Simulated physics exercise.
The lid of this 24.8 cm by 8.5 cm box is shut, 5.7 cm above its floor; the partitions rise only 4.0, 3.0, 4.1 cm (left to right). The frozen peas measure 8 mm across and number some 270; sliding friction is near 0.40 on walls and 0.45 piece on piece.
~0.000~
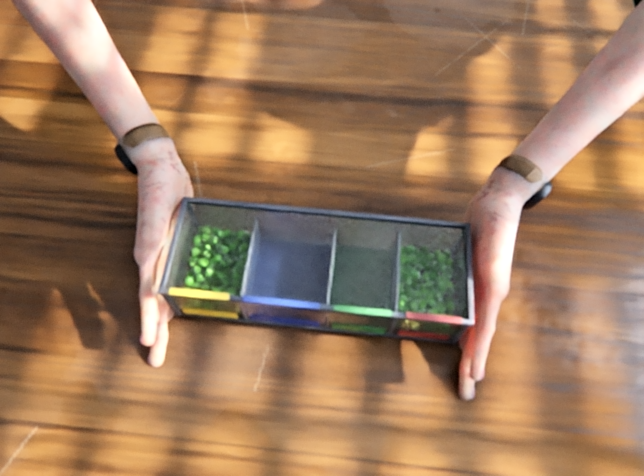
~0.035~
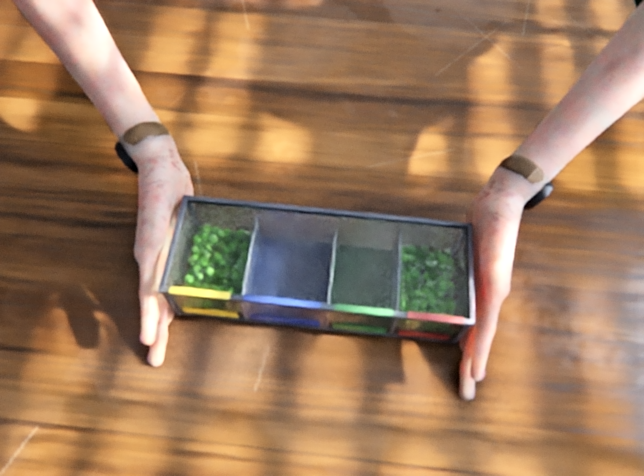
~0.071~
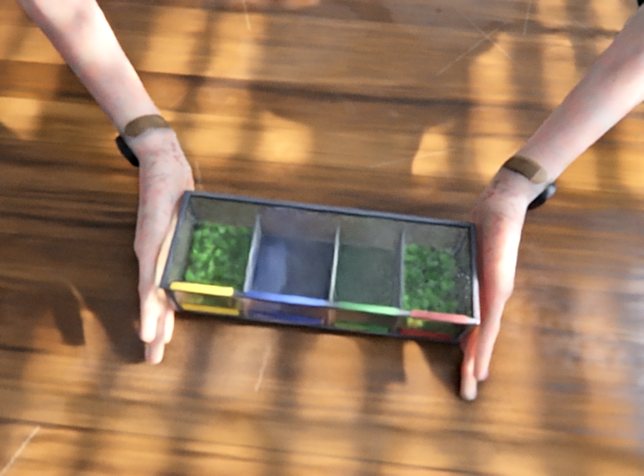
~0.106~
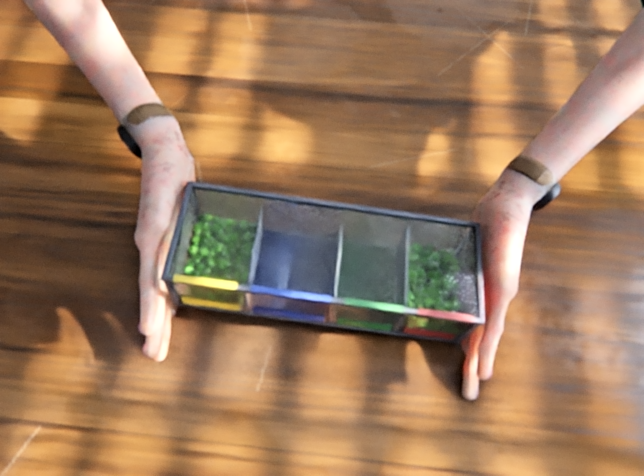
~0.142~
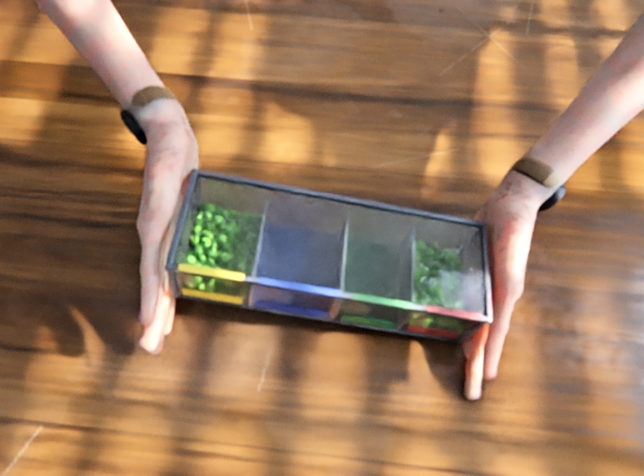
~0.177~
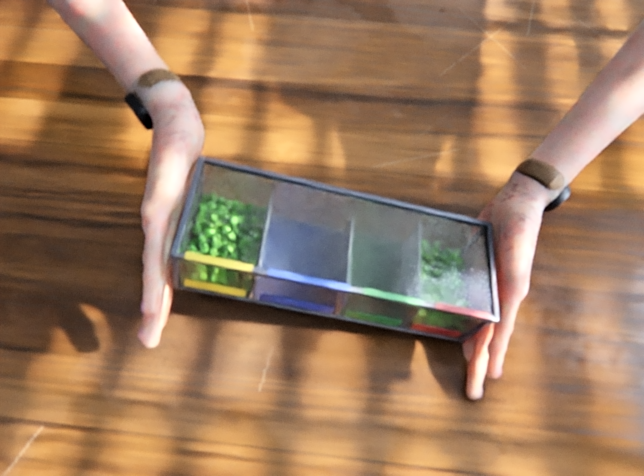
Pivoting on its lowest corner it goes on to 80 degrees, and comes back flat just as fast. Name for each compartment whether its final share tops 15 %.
Red above, blue below, green below, yellow above.
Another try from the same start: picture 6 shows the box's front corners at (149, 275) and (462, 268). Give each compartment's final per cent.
Red 40; blue 5; green 5; yellow 50.
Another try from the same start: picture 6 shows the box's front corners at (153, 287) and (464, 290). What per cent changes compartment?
In that case some 10 per cent.
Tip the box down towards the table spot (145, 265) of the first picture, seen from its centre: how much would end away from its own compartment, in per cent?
About 15 per cent.
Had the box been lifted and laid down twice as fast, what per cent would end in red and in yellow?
Red 50; yellow 40.
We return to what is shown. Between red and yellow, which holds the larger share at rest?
The red compartment.
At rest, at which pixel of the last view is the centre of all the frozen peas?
At about (393, 277).
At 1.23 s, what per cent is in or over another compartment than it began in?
Roughly 10 per cent.
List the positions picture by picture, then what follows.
The first frame shows box tilt 0 degrees, front corners at (164, 290) and (468, 320); red 50 %, yellow 50 %.
The second frame shows box tilt 1 degrees, front corners at (164, 288) and (469, 320).
The third frame shows box tilt 3 degrees, front corners at (165, 284) and (473, 320).
The fourth frame shows box tilt 6 degrees, front corners at (167, 276) and (479, 319), lowest corner right back.
The fifth frame shows box tilt 10 degrees, front corners at (172, 265) and (486, 317), lowest corner right back.
The sixth frame shows box tilt 14 degrees, front corners at (178, 253) and (493, 316), lowest corner right back; red 50 %, yellow 50 %. The box's pace is about 120 degrees a second.
After 0.81 s, tilt 80 degrees; red 50 %, blue 5 %, yellow 50 %.
After 1.23 s, tilt 35 degrees; red 50 %, blue 5 %, green 5 %, yellow 40 %.
After 1.73 s, tilt 0 degrees; red 50 %, blue 5 %, green 5 %, yellow 40 %.
In the end, at 2.2 s, red 50 %, blue 5 %, green 5 %, yellow 40 %.
